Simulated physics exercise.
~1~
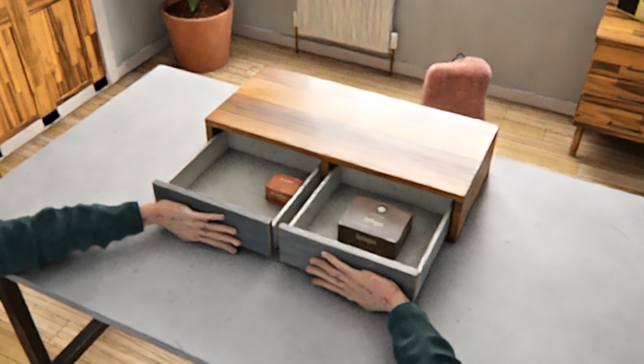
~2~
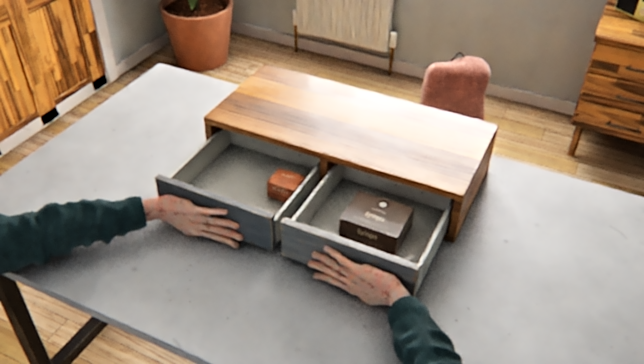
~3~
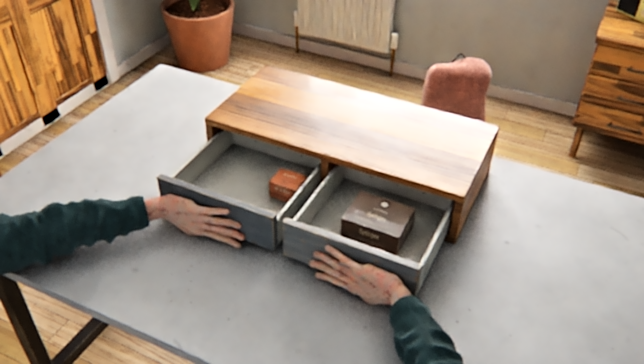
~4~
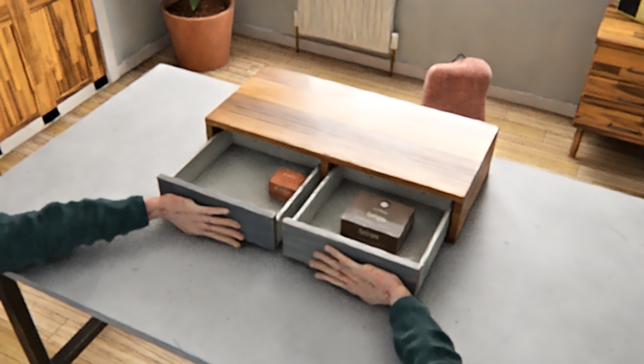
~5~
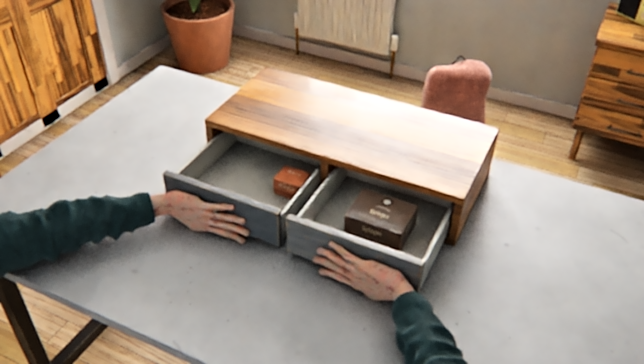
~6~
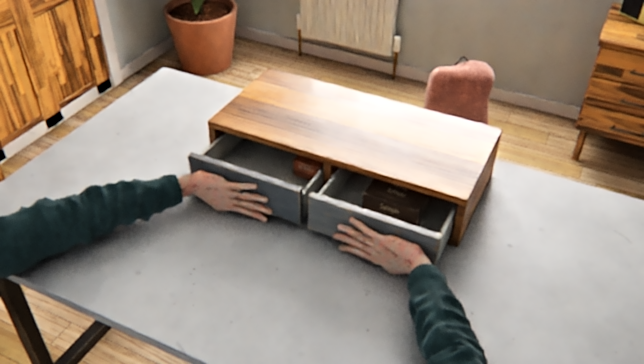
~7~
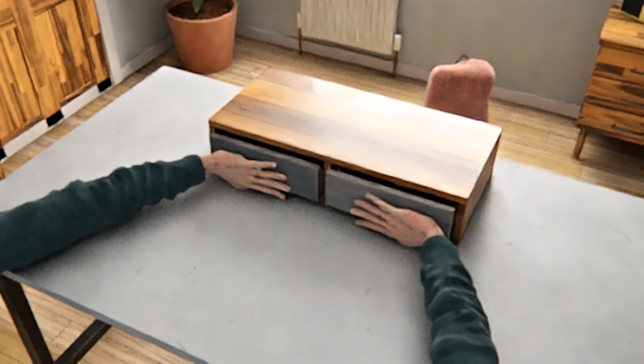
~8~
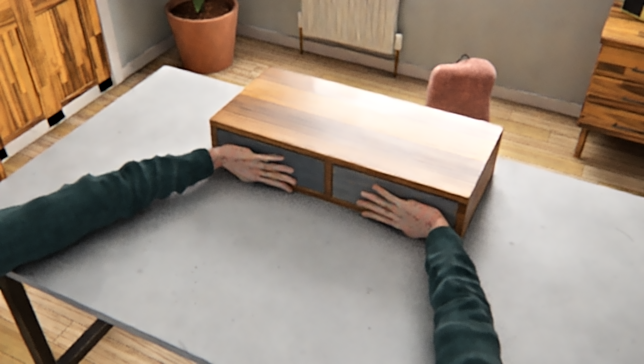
At first, two grey drawers stand open side by side beneath a wooden top on a pale table, with a hand in a dark green sleeve resting against each front. The left drawer holds a small orange carton, and the right one holds a dark brown box. For a while the hands and drawers stay almost still as the view sways slightly. Then both hands push together, and the drawers slide inward with their contents, which slip out of sight under the top. Finally, both drawers close fully, the hands still flat against their fronts.
